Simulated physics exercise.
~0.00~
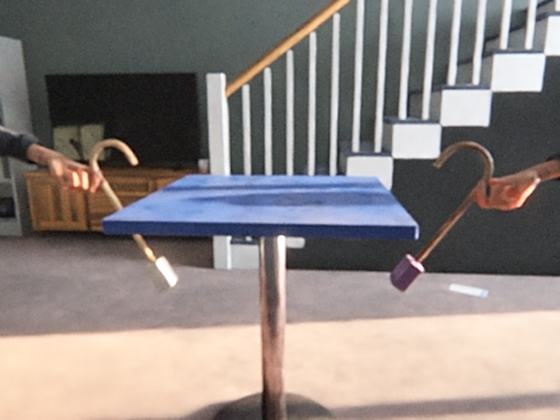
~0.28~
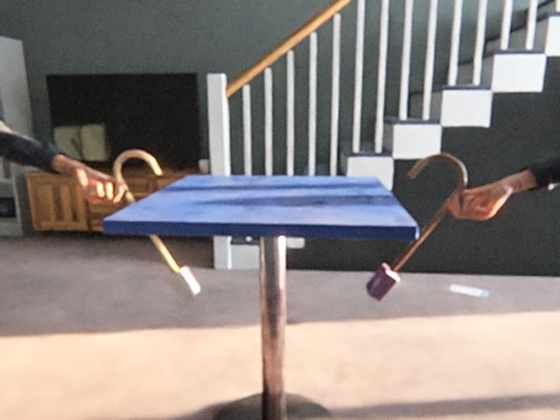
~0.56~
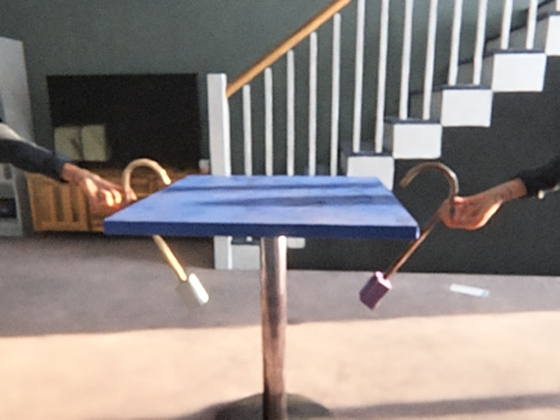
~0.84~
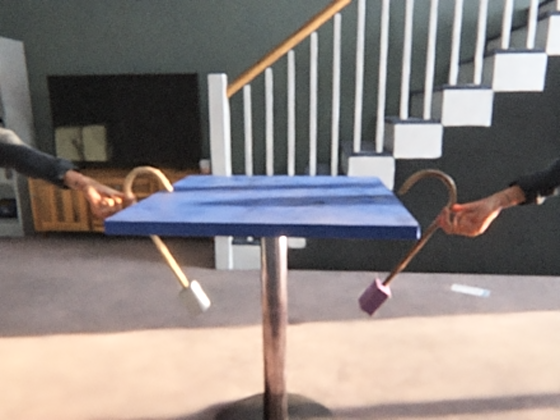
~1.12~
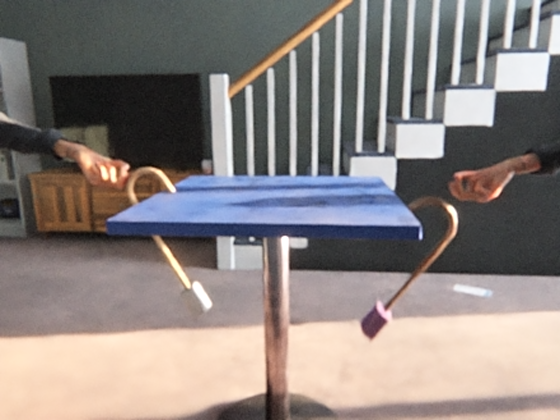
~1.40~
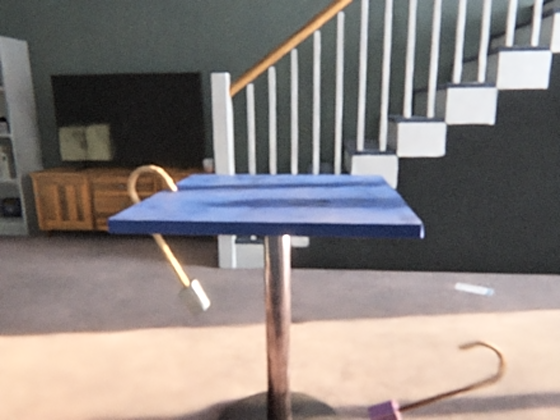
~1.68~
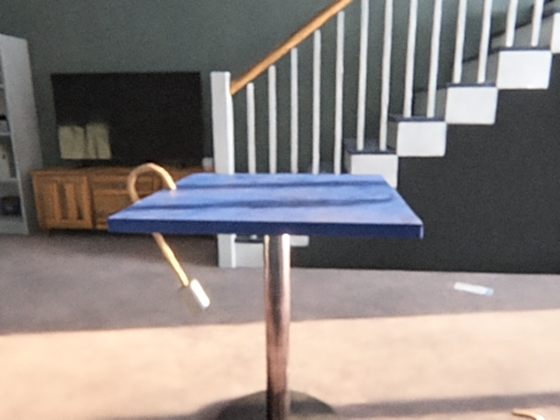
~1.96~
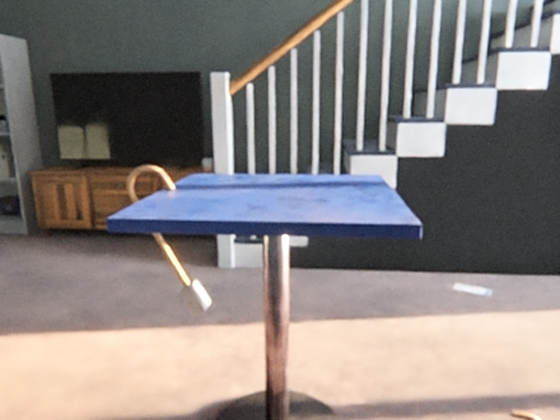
Two hands brought hooked sticks, one with a white end and one with a purple end, to opposite edges of a blue table and let go; the white one stayed hanging on the left, while the purple one dropped to the floor on the right.
